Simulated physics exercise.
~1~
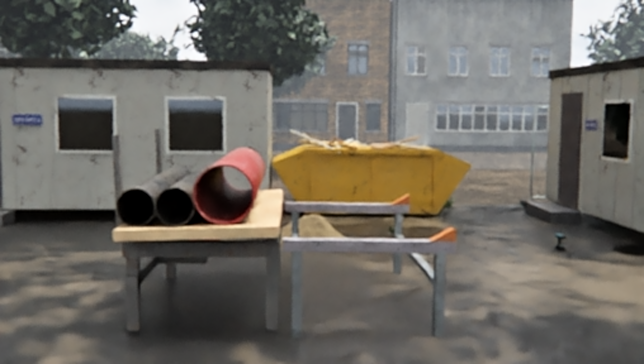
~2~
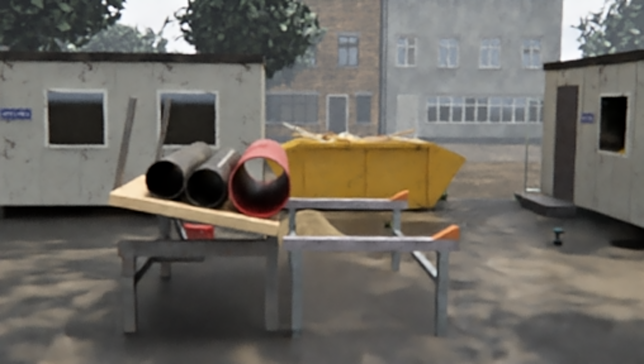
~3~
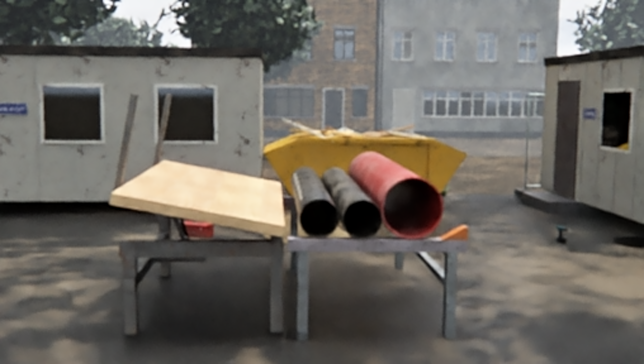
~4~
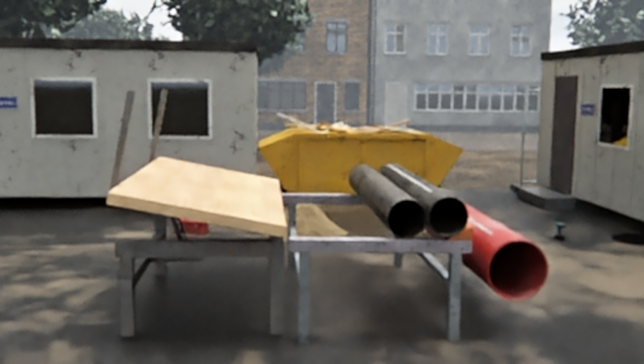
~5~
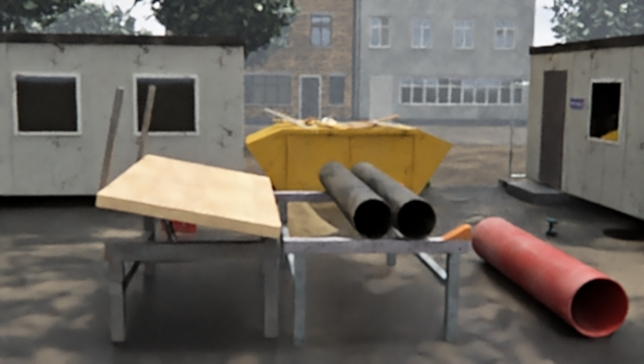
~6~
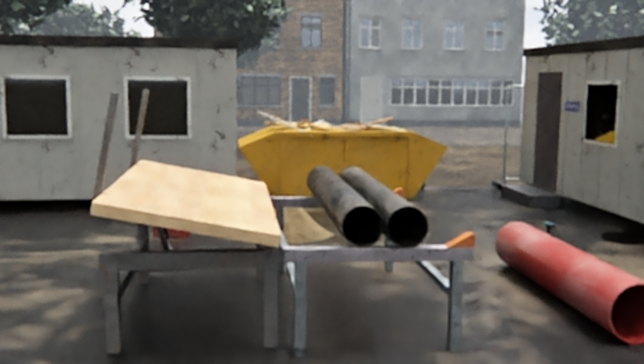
Three pipes, two black and one larger red, rest side by side on a wooden deck in a yard with pale cabins, a yellow skip and brick buildings behind. The deck tips up on its left side, and the pipes start rolling right towards a metal rack. They cross onto the rails together, with the red one leading near the far end. The red pipe goes over the orange-tipped stop and drops off the right side, while the black pair stays on the rack. It lands on the ground and rolls a little further right, ending there below the rack.
